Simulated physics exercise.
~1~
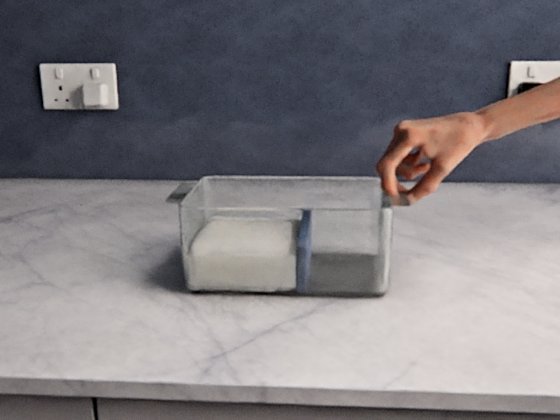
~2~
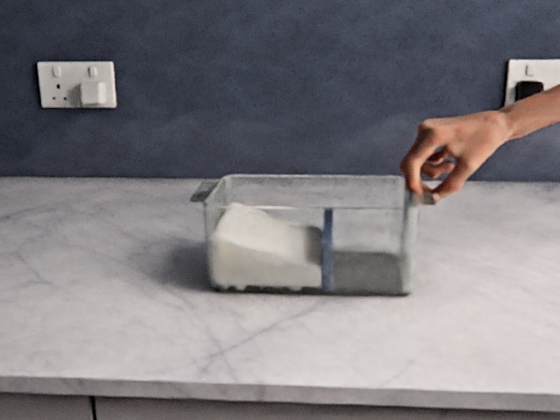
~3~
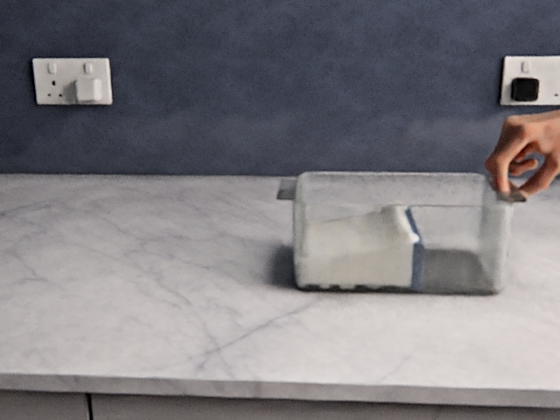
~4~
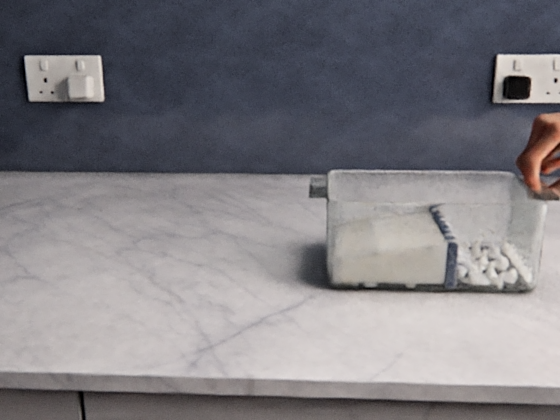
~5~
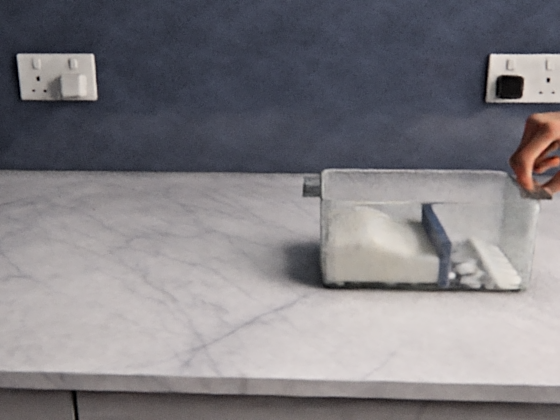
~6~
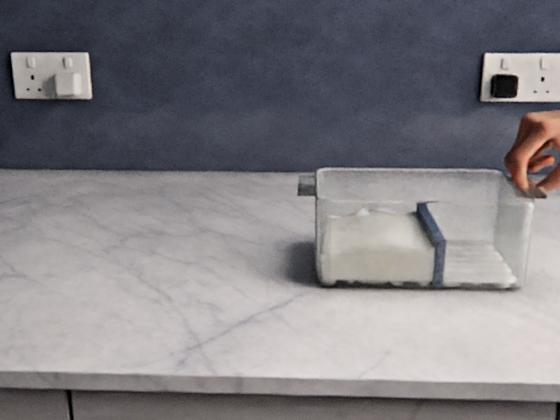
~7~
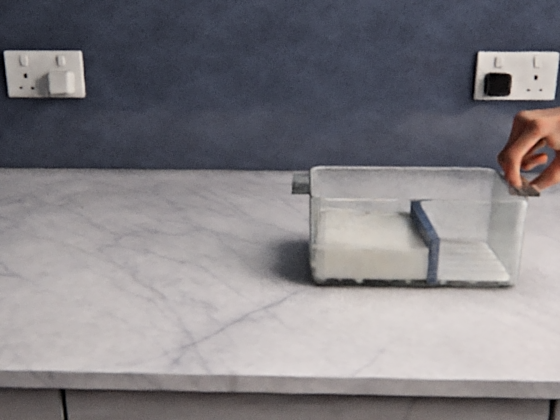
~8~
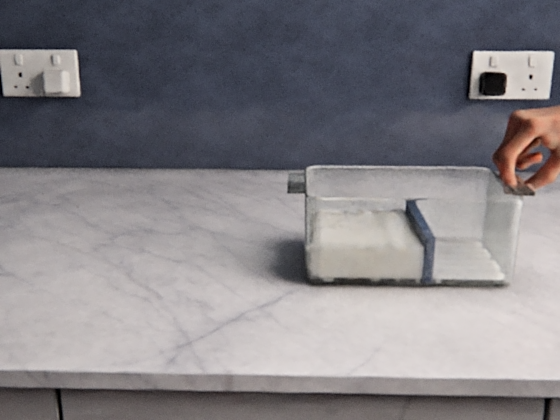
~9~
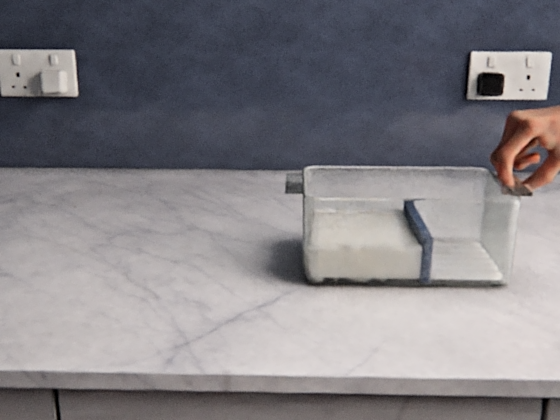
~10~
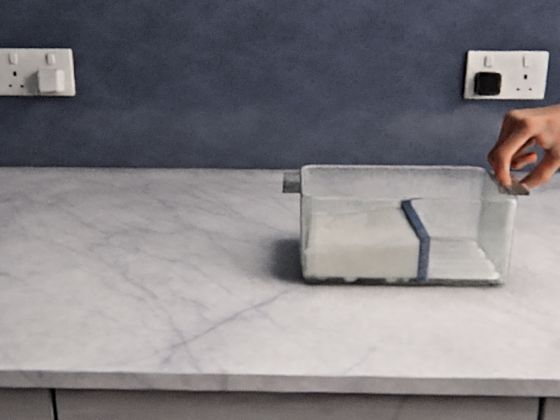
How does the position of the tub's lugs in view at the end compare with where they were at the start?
The lugs are clearly further to the right at the end than they were at the start, as the hand has pulled the tub that way along the counter.
